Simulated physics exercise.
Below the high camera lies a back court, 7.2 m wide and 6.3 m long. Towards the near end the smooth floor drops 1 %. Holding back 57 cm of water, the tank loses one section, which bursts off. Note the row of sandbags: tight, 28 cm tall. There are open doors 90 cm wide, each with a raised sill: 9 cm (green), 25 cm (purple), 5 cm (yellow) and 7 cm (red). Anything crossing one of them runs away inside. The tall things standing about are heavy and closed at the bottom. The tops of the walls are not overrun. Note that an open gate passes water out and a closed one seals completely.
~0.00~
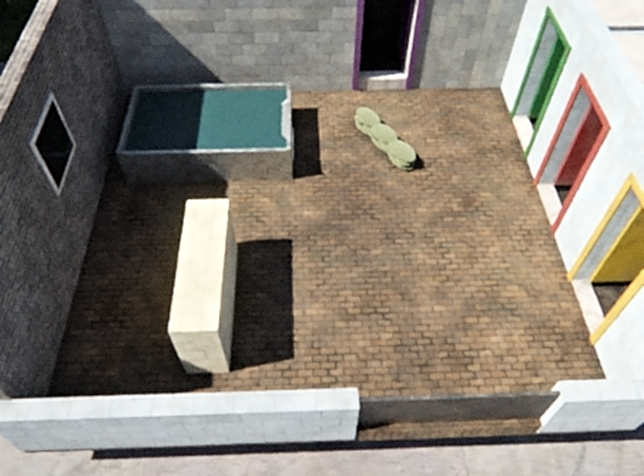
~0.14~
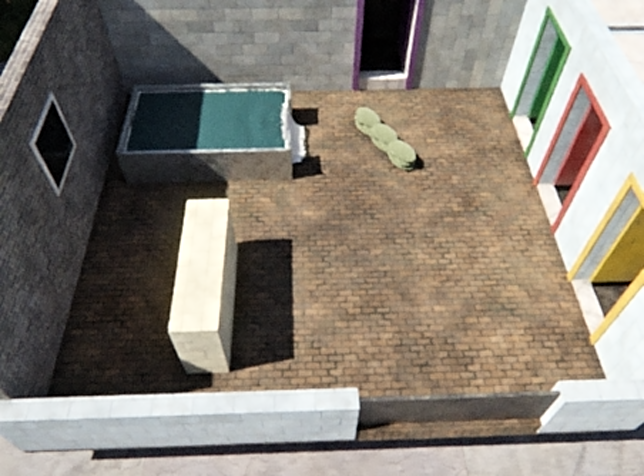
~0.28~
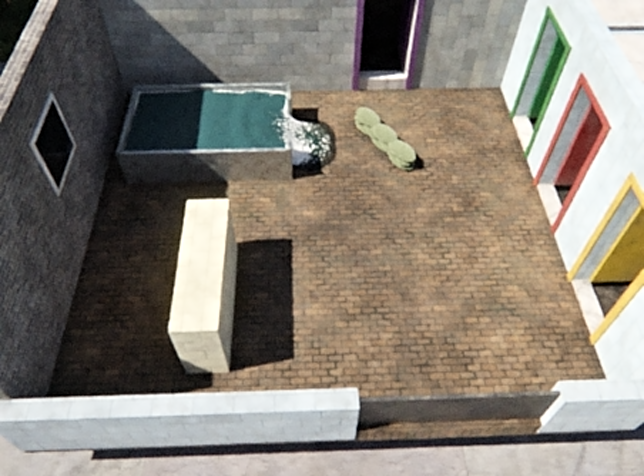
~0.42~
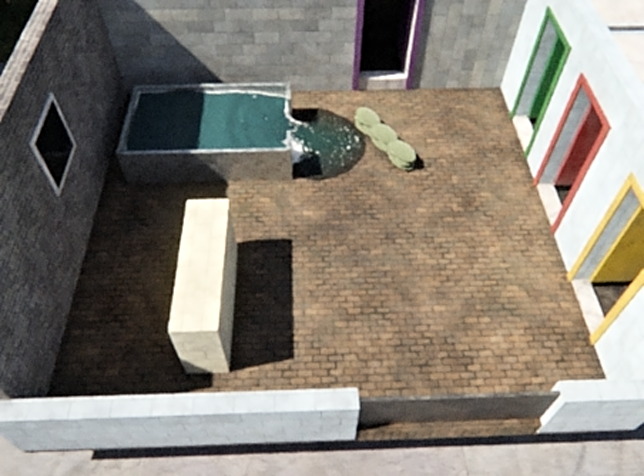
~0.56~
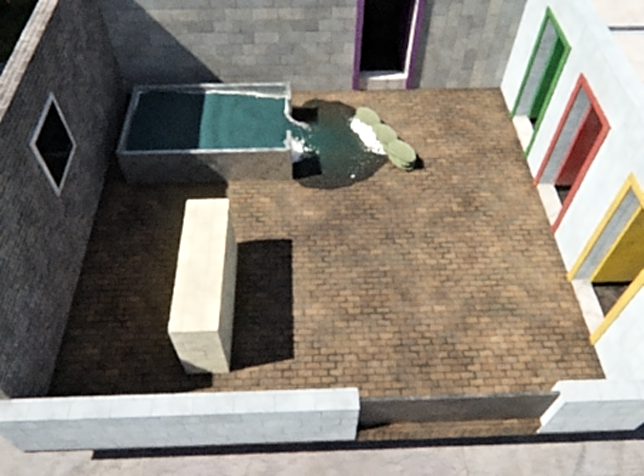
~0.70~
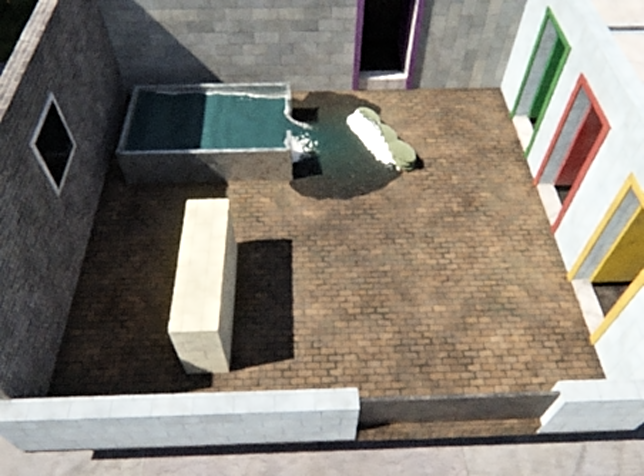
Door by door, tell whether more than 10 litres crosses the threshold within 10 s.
Green door - no, purple door - no, yellow door - yes, red door - no.
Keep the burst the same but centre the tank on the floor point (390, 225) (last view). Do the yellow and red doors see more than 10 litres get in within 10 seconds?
Yellow gets more than that, red gets more than that.
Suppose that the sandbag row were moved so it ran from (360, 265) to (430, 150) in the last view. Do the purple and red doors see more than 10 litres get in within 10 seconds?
Against the limit, the purple door stays within it and the red door stays within it.
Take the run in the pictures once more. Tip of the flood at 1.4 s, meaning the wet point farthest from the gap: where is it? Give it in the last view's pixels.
About pixel (473, 218).
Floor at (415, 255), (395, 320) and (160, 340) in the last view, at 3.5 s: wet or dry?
Soaked, soaked, untouched.
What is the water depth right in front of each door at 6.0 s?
Depths: Green door 6 cm, purple door 9 cm, yellow door 11 cm, red door 3 cm.
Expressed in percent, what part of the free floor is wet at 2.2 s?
Covered: Roughly 30 per cent.
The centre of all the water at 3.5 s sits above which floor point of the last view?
(309, 173).
After 1.4 s water covers 15 % of the floor and is deepest (33 cm) near (361, 134); green door not reached, purple door 16 cm at the sill, 0 L in, yellow door not reached, red door not reached.
After 2.2 s water covers 30 % of the floor and is deepest (34 cm) near (361, 134); green door not reached, purple door 17 cm at the sill, 0 L in, yellow door not reached, red door not reached.
After 3.5 s water covers 55 % of the floor and is deepest (23 cm) near (607, 404); green door 10 cm at the sill, 0 L in, purple door 13 cm at the sill, 0 L in, yellow door 9 cm at the sill, 6 L in, red door 6 cm at the sill, 0 L in.
After 6.0 s water covers 65 % of the floor and is deepest (17 cm) near (361, 134); green door 6 cm at the sill, 1 L in, purple door 9 cm at the sill, 0 L in, yellow door 11 cm at the sill, 34 L in, red door 3 cm at the sill, 1 L in.
After 10.0 s water covers 85 % of the floor and is deepest (12 cm) near (41, 423); green door 4 cm at the sill, 1 L in, purple door 5 cm at the sill, 0 L in, yellow door 10 cm at the sill, 96 L in, red door 3 cm at the sill, 1 L in.
